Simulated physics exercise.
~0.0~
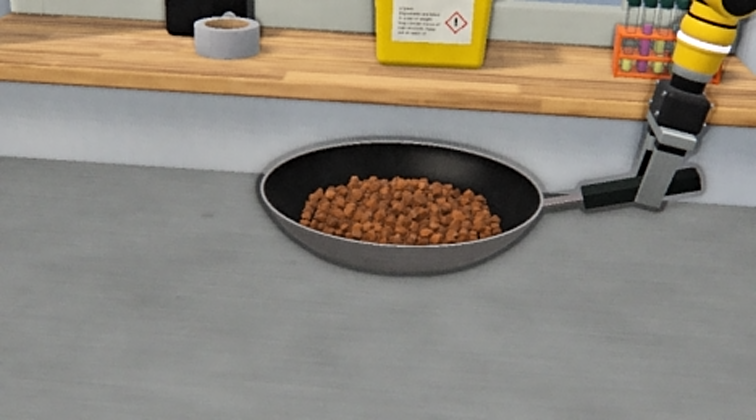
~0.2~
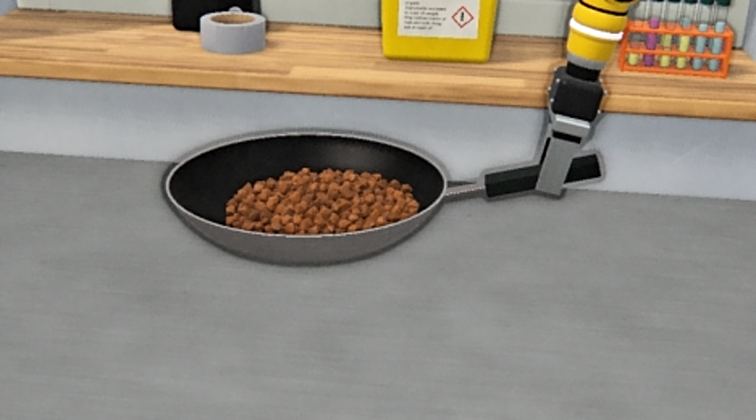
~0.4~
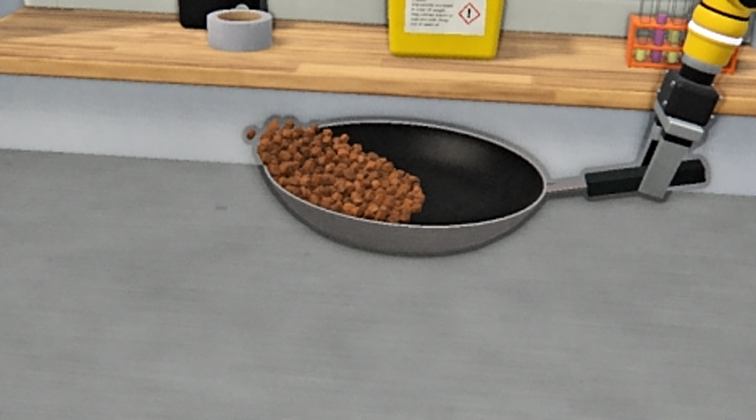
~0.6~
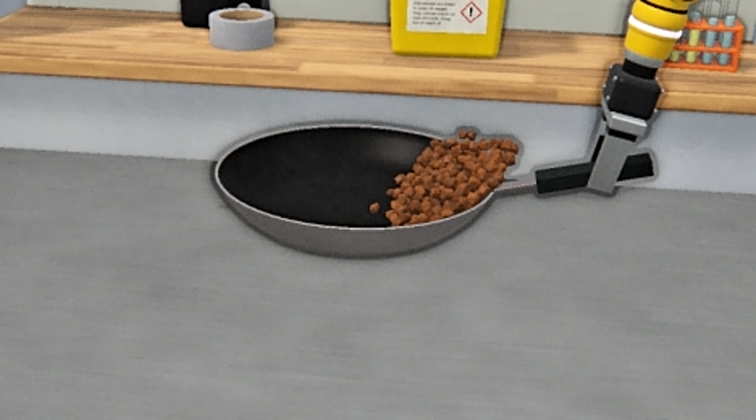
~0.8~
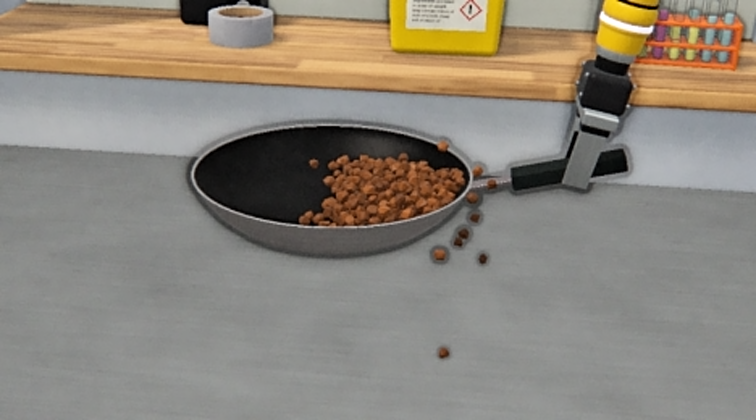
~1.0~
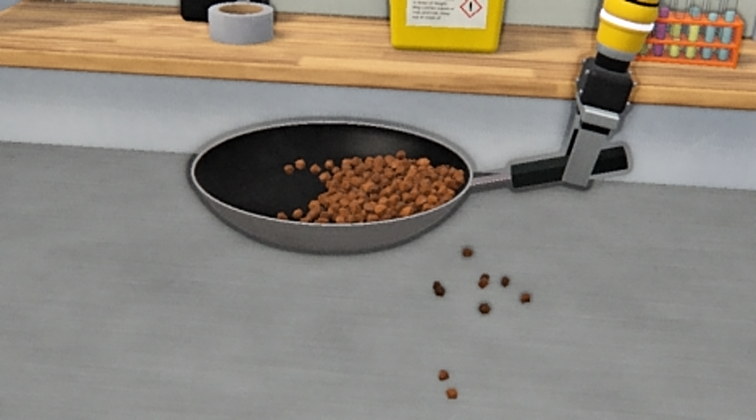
A robotic gripper moved a black frying pan of brown pellets left, then right, heaping them against its left side, then left again, sending them toward the handle, where a few spilled over the edge and scattered below while most stayed in the pan.
